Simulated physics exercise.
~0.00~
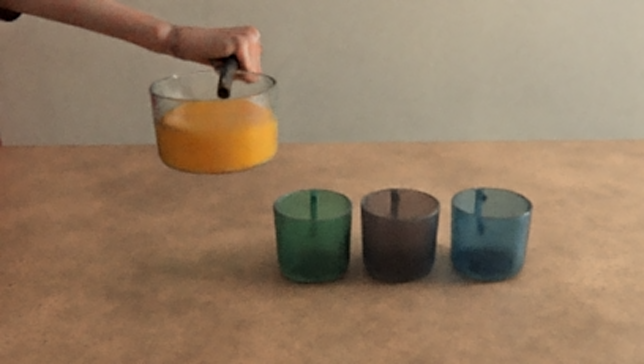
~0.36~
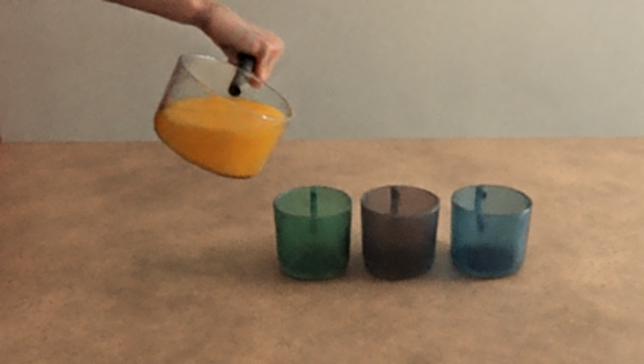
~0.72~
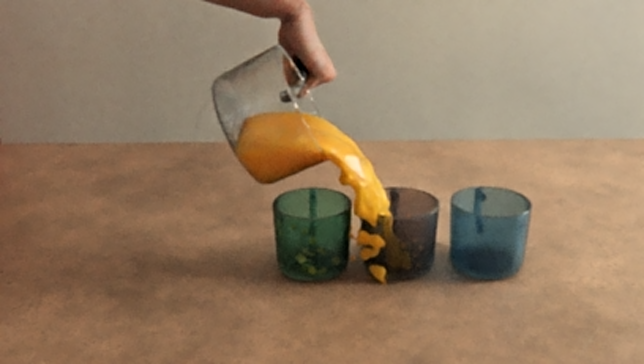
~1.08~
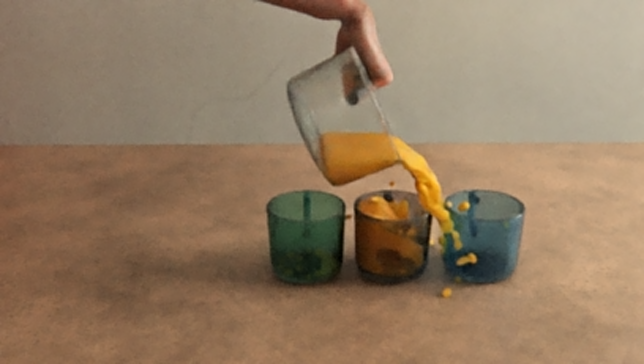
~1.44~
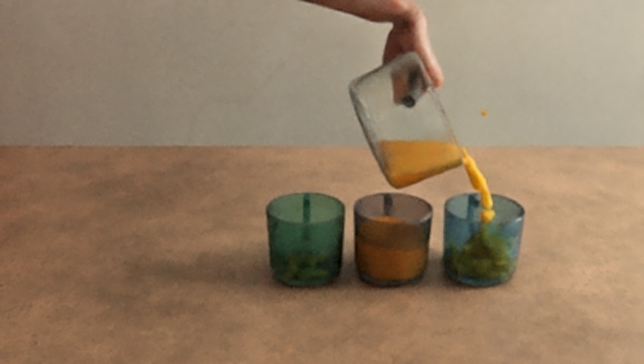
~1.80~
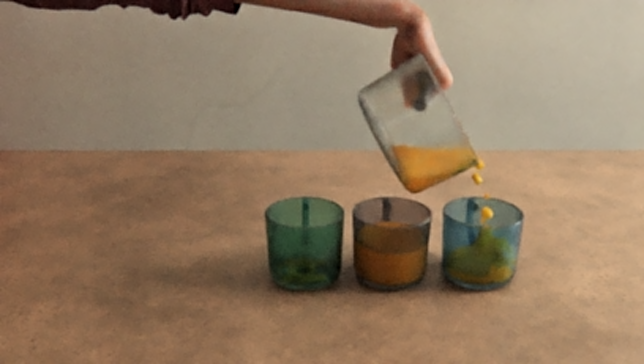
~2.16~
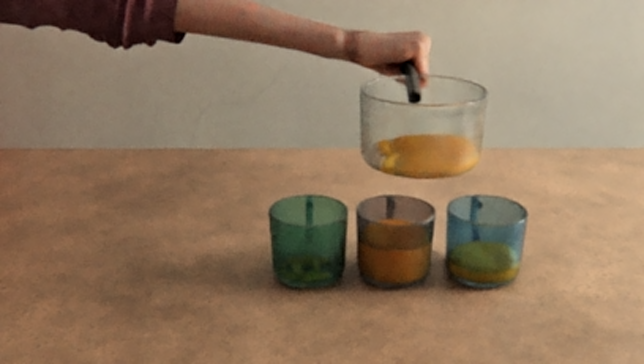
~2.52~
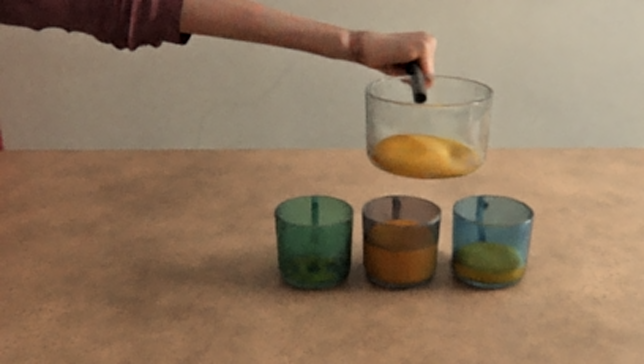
A hand tipped a clear pan of orange juice and swept it rightwards over three coloured cups, spilling a few drops, then levelled it with some juice left; the middle cup held the most, the right one less and the green one very little.
